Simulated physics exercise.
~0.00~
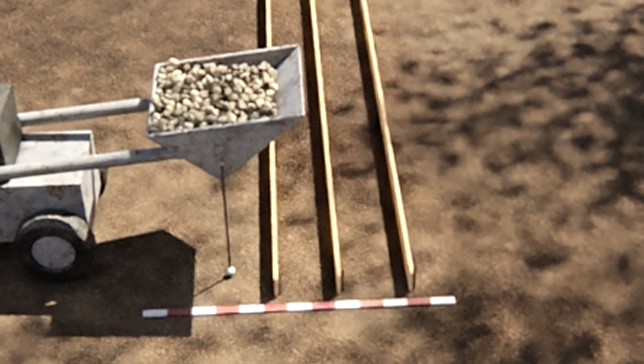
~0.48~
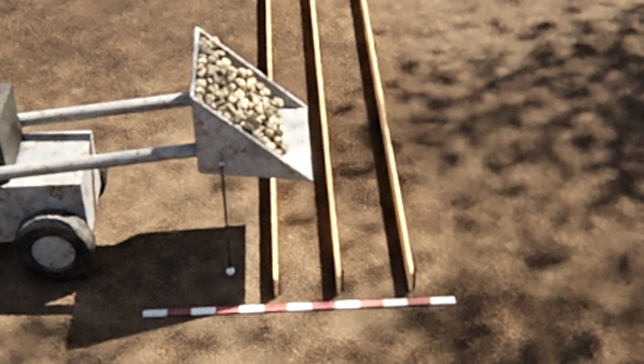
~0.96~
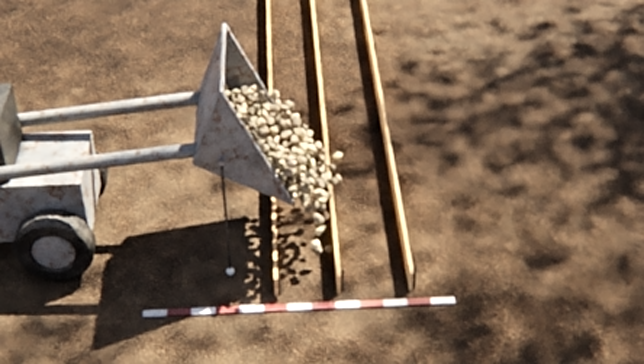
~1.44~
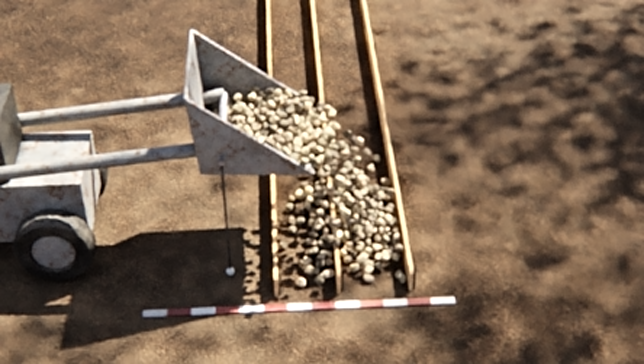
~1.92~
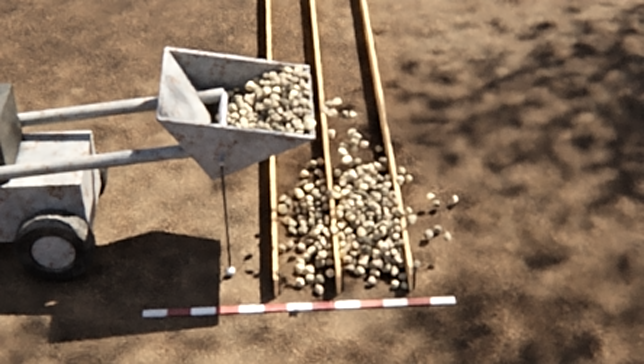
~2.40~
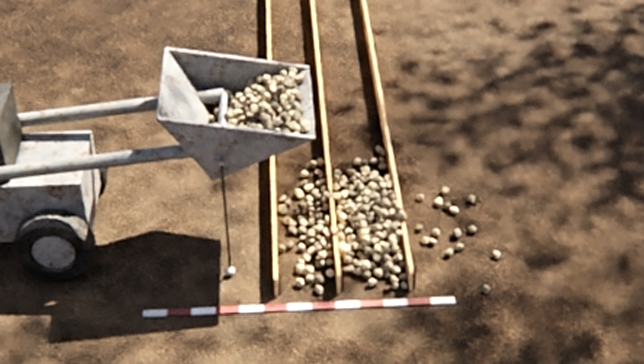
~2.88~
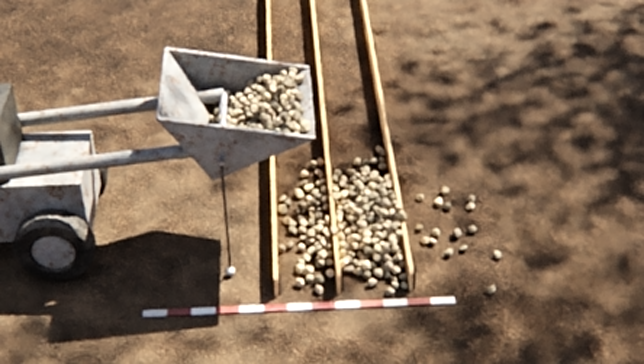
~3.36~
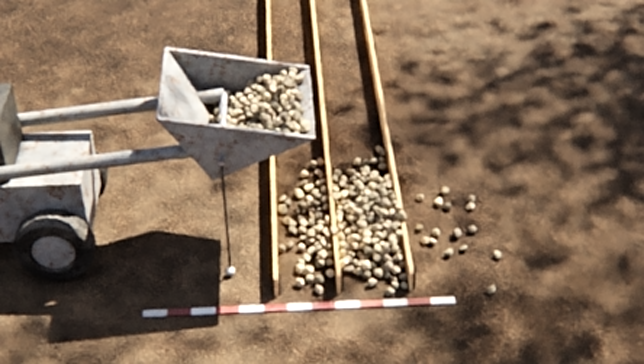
Loader bucket tipping pale stones over wooden boards, then tilting back with some still inside, most spilled between boards, a few beyond.
